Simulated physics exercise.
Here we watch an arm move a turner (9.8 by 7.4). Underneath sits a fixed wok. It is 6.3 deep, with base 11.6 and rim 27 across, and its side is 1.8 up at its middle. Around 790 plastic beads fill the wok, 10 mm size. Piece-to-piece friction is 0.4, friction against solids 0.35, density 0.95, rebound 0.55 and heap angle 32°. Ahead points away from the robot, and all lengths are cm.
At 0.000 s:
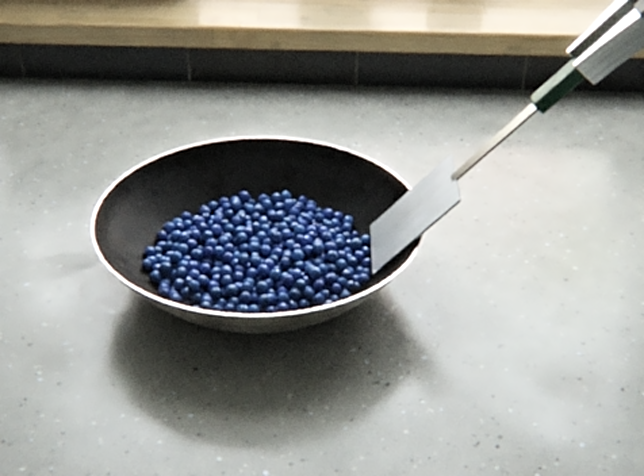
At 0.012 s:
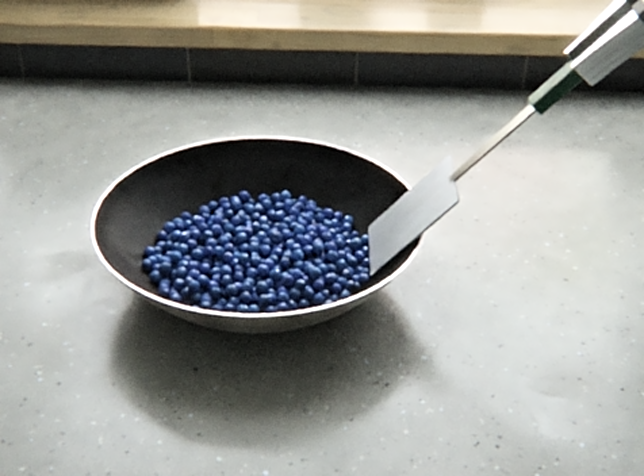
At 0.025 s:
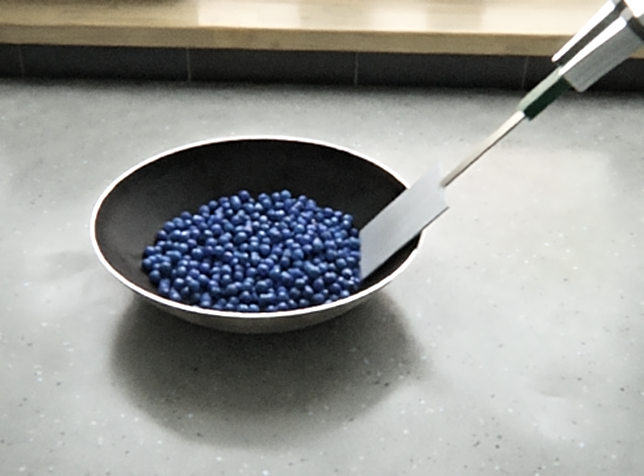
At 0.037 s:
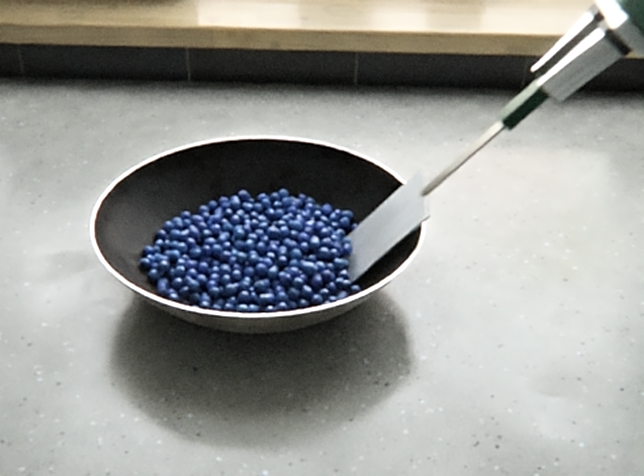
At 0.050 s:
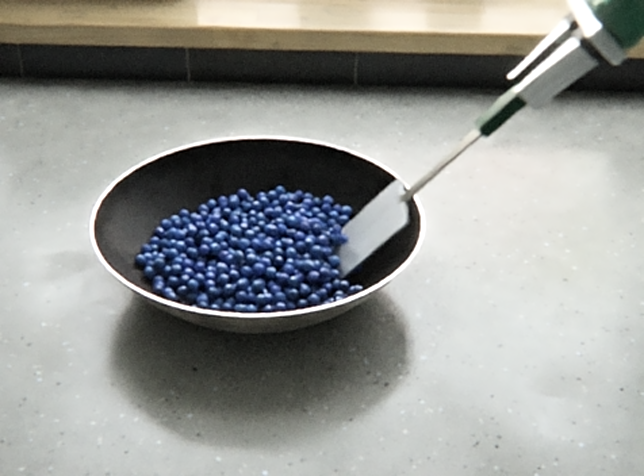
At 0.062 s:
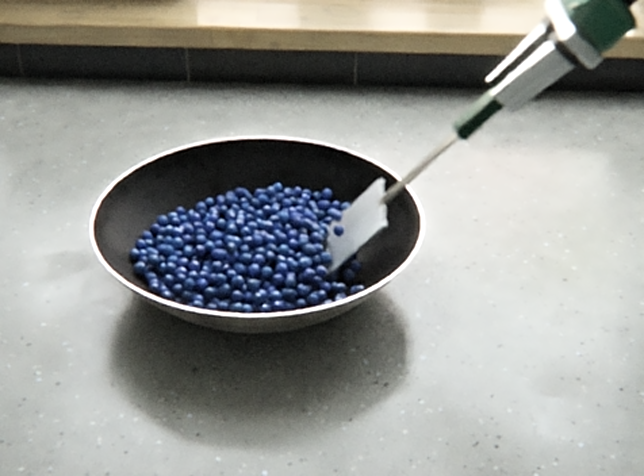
On a speckled grey countertop, a robot arm slides a turner leftward into dark blue beads in a wok, nudging them slightly.
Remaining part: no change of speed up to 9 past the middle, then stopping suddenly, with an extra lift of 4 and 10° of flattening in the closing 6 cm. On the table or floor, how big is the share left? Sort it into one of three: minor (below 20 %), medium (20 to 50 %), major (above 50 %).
Medium, 20 to 50 %.
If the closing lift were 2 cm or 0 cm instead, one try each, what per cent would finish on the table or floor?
Try one gives about 40 in a hundred, try two about 35 in a hundred.
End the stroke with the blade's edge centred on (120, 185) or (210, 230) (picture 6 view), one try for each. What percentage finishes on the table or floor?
First try roughly 35 percent, second roughly 10 percent.
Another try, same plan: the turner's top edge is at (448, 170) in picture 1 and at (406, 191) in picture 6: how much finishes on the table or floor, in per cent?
Roughly 20 %.
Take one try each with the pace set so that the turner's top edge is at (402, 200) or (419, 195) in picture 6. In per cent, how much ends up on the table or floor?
Respectively, around 25 and 20 per cent.
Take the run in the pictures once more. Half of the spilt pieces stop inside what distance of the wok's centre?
About 58 centimetres.
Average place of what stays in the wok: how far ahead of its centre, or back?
Some 2.5 cm ahead of the centre.
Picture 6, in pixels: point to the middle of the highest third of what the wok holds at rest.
Pixel position: Approx. (187, 251).
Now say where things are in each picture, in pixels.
Turner top edge at (456, 176), sloping 49°; upper third of the load around (263, 249), from x 145 to 365, top at y 195; 790 in the wok, in the first picture.
Turner top edge at (454, 177), sloping 49°; upper third of the load around (263, 249), from x 145 to 365, top at y 195, in the second picture.
Turner top edge at (444, 183), sloping 49°; upper third of the load around (263, 248), from x 145 to 365, top at y 195, in the third picture.
Turner top edge at (425, 192), sloping 49°; upper third of the load around (265, 247), from x 145 to 360, top at y 195, in the fourth picture.
Turner top edge at (404, 199), sloping 49°; upper third of the load around (267, 247), from x 140 to 360, top at y 190, in the fifth picture.
Turner top edge at (383, 201), sloping 49°; upper third of the load around (260, 243), from x 135 to 360, top at y 190; 790 in the wok, in the sixth picture.
By 0.09 s, sloping 49°, highest piece 9 above the table; 790 in the wok.
By 0.12 s, sloping 47°, highest piece 14 above the table; 787 in the wok, 3 on the blade or in flight.
By 0.34 s, sloping 39°, highest piece 28 above the table; 524 in the wok, 36 on the table or floor, 230 on the blade or in flight.
By 1.39 s, sloping 39°, highest piece 5 above the table; 524 in the wok, 266 on the table or floor.
Final count, 524 in the wok, 266 on the table or floor. That is 34 % on the table or floor.
